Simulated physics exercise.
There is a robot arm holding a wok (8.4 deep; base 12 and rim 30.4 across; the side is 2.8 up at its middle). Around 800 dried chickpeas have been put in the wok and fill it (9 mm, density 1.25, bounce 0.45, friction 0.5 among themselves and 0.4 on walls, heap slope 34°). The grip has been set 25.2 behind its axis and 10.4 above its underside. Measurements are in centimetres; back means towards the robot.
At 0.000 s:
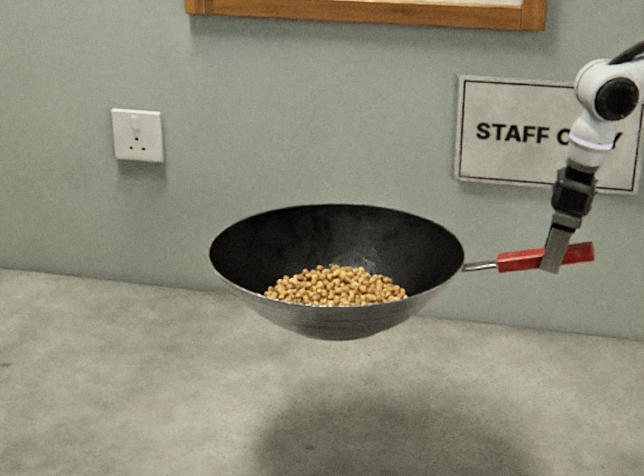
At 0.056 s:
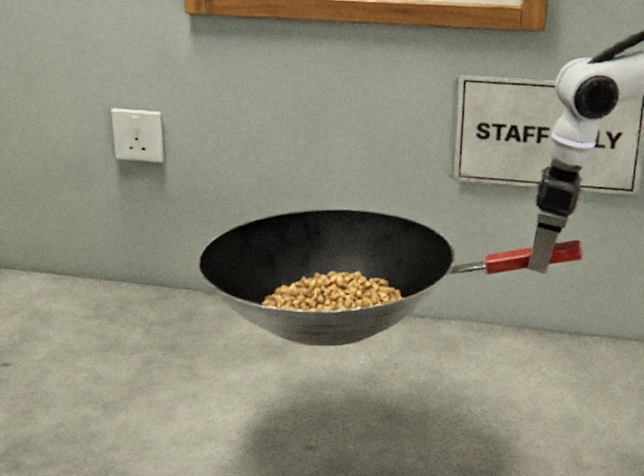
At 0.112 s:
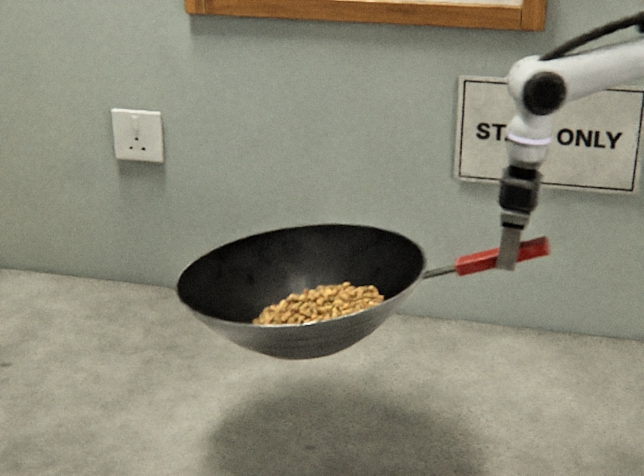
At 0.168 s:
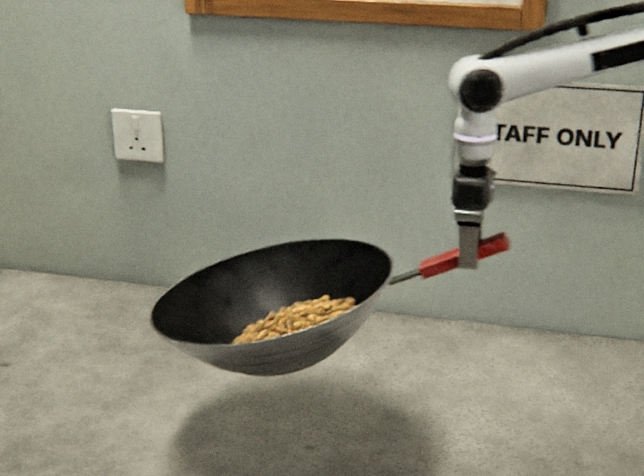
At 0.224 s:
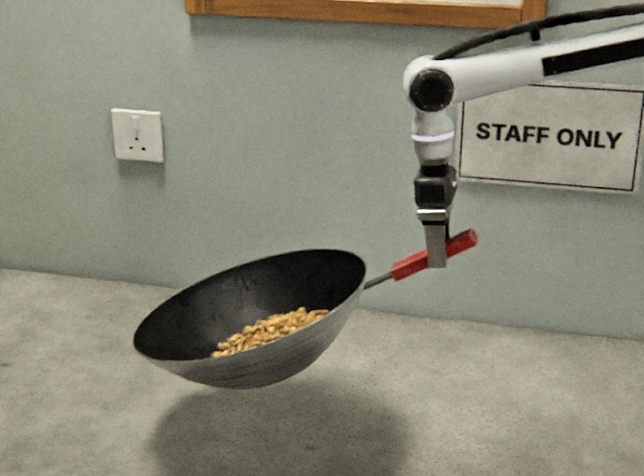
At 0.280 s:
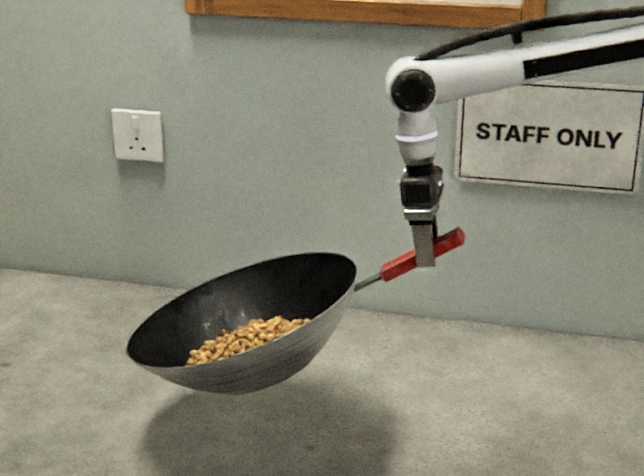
Black wok of dried chickpeas moving left and lower as a robot arm gripping its red handle tilts it away, chickpeas shifting leftward inside.
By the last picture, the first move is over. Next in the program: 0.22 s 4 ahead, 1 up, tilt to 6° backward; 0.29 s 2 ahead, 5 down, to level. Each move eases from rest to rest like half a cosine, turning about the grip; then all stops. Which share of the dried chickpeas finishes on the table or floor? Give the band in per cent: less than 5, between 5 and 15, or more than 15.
Less than 5 per cent.
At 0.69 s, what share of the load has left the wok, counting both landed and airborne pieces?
0 per cent, more or less, by then.
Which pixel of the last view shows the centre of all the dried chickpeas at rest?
Roughly at (144, 309).
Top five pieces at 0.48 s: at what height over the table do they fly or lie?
27 cm or so.
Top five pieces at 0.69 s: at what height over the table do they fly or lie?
Roughly 24 cm high.
After 0.48 s, tilted 6° backward, highest piece 28 above the table; 799 in the wok.
After 0.69 s, tilted 2° backward, highest piece 24 above the table; 799 in the wok.
After 0.99 s, level, highest piece 21 above the table; 799 in the wok.
After 2.04 s, level, highest piece 21 above the table; 799 in the wok.
At rest, 799 in the wok. That is 0 % on the table or floor.
